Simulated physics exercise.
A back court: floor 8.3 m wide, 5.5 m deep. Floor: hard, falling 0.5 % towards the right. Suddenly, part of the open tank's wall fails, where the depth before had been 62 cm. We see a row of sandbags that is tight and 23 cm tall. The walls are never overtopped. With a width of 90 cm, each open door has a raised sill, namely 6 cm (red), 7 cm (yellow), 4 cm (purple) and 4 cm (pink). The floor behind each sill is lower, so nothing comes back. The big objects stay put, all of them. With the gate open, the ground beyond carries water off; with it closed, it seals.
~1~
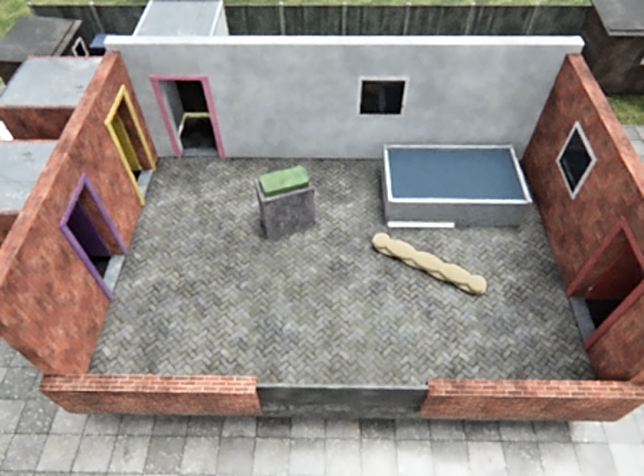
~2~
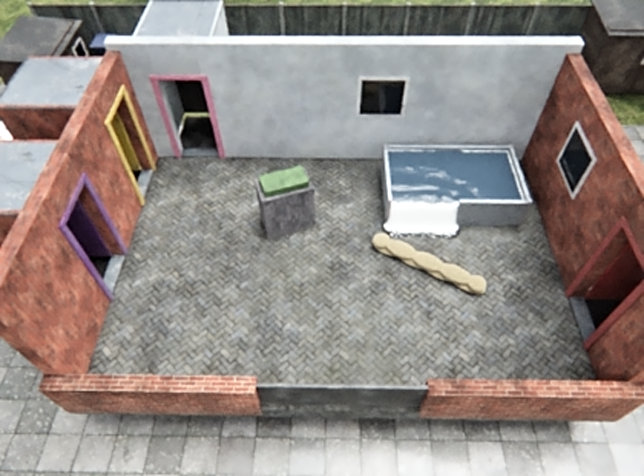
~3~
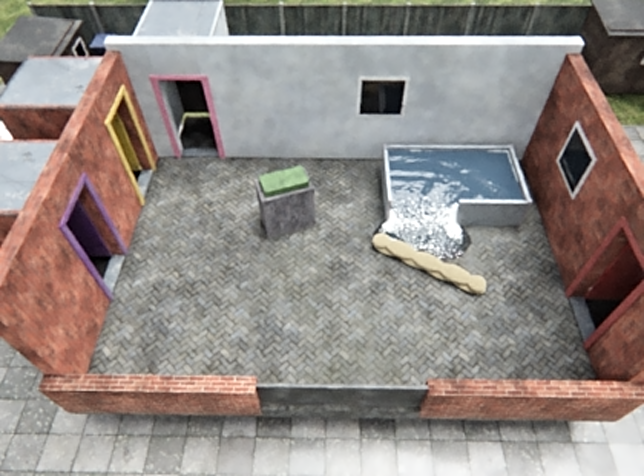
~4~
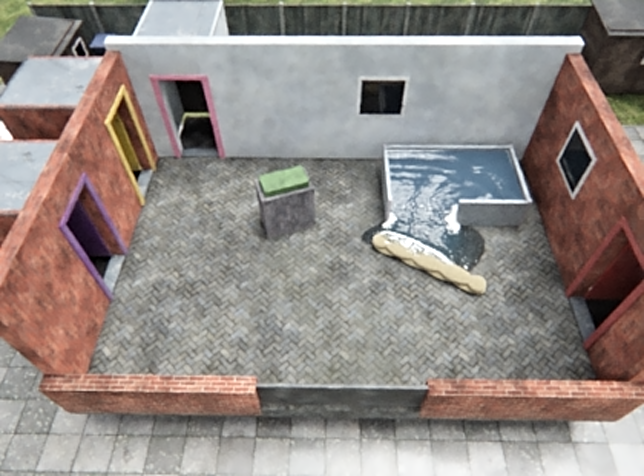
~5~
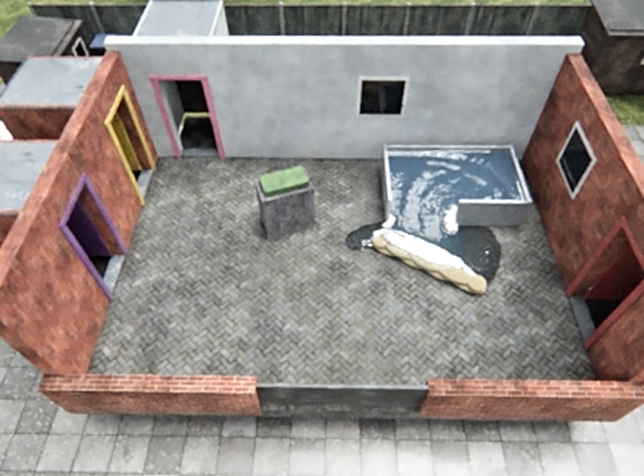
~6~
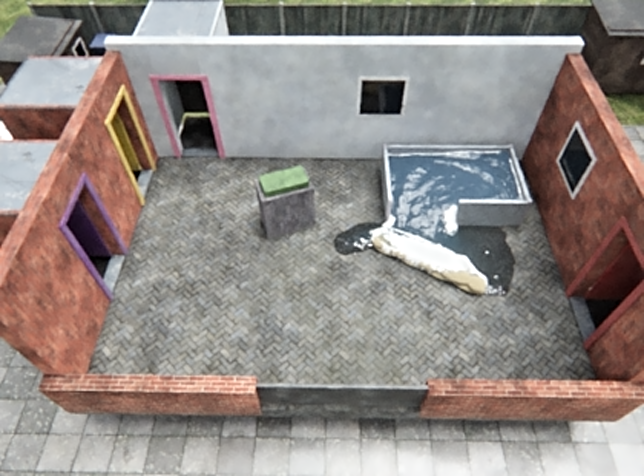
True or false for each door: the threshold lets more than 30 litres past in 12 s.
Red door true, yellow door false, purple door false, pink door false.
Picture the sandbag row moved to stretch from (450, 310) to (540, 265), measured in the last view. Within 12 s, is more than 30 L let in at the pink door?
Then, for the pink door, it's higher.
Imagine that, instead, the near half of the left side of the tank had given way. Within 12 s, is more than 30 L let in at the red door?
Then: Red under.
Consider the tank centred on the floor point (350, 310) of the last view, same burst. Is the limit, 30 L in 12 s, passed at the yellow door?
With that change, the limit at the yellow door is not exceeded.
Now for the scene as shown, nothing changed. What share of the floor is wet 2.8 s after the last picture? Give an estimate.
I'd guess around 60 %.
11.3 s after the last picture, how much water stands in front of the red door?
Some 7.0 centimetres of depth.
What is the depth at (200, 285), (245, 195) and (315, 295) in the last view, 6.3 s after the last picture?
1, 1 and 5 cm, respectively.
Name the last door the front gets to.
Lab note: Last arrival at the yellow door.
Then, 0.7 s after the last picture water covers 25 % of the floor and is deepest (46 cm) near (394, 243); red door 2 cm at the sill, 0 L in, yellow door not reached, purple door not reached, pink door not reached.
Then, 1.5 s after the last picture water covers 50 % of the floor and is deepest (36 cm) near (394, 243); red door 14 cm at the sill, 28 L in, yellow door not reached, purple door not reached, pink door not reached.
Then, 2.8 s after the last picture water covers 60 % of the floor and is deepest (25 cm) near (551, 275); red door 13 cm at the sill, 68 L in, yellow door not reached, purple door not reached, pink door not reached.
Then, 6.3 s after the last picture water covers 85 % of the floor and is deepest (16 cm) near (536, 204); red door 8 cm at the sill, 127 L in, yellow door 3 cm at the sill, 0 L in, purple door 2 cm at the sill, 1 L in, pink door 2 cm at the sill, 0 L in.
Then, 11.3 s after the last picture water covers 100 % of the floor and is deepest (9 cm) near (158, 159); red door 7 cm at the sill, 140 L in, yellow door 5 cm at the sill, 1 L in, purple door 7 cm at the sill, 11 L in, pink door 7 cm at the sill, 1 L in.
